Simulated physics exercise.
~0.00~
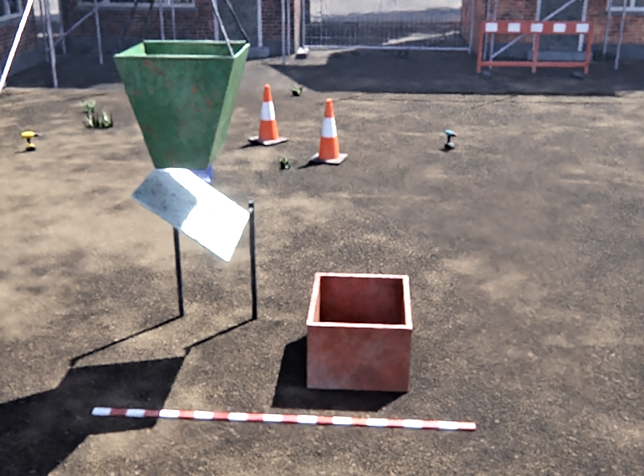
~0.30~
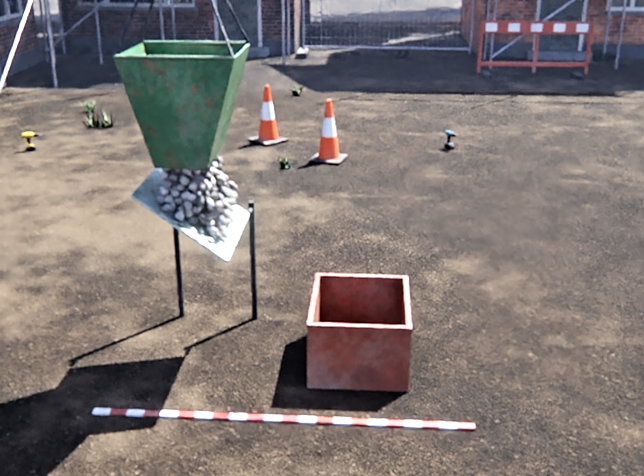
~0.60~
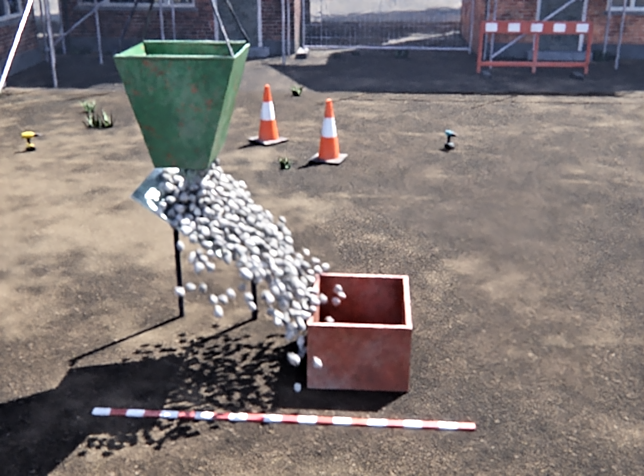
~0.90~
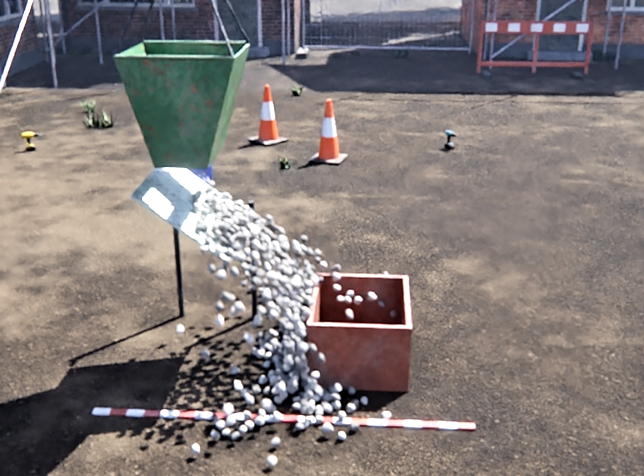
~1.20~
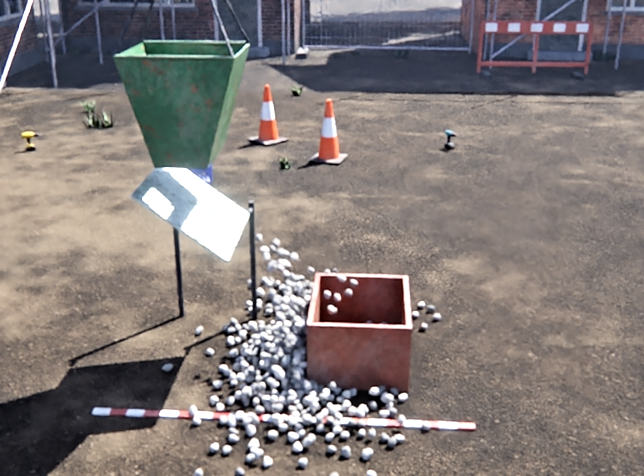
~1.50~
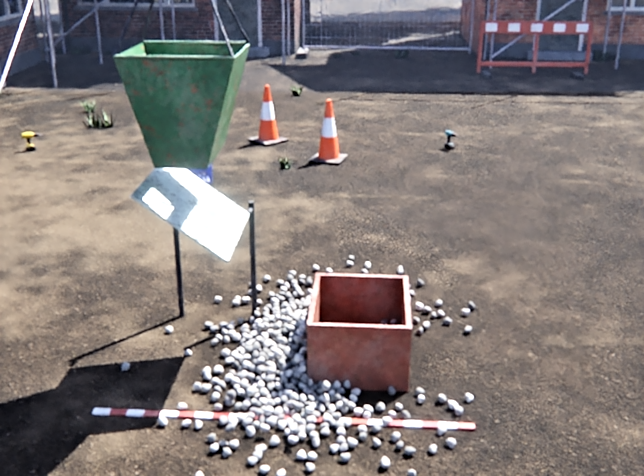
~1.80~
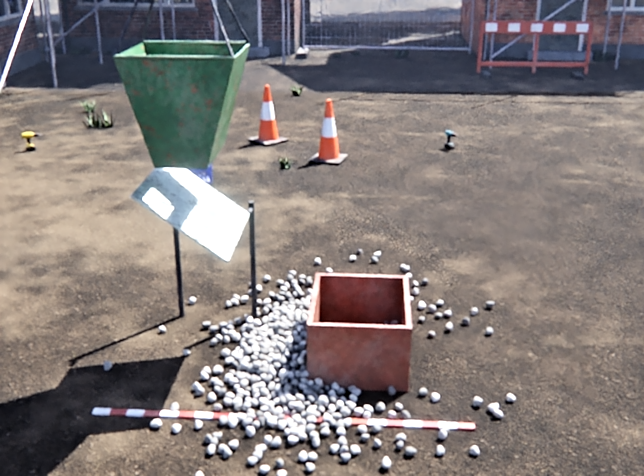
A green hopper hangs still above a tilted steel plate on dark posts at the left of a bare dirt yard, seen from slightly above. An open reddish bin stands lower right, behind a red and white striped pole, with two orange cones, a barrier and brick walls beyond. Pale stones drop from the hopper onto the plate and slide down to the right in a thick stream. Most fall short, hitting the ground left of the bin, while a few drop inside. The stones spread around the bin and over the pole, ending mostly heaped at its left, with some scattered right.
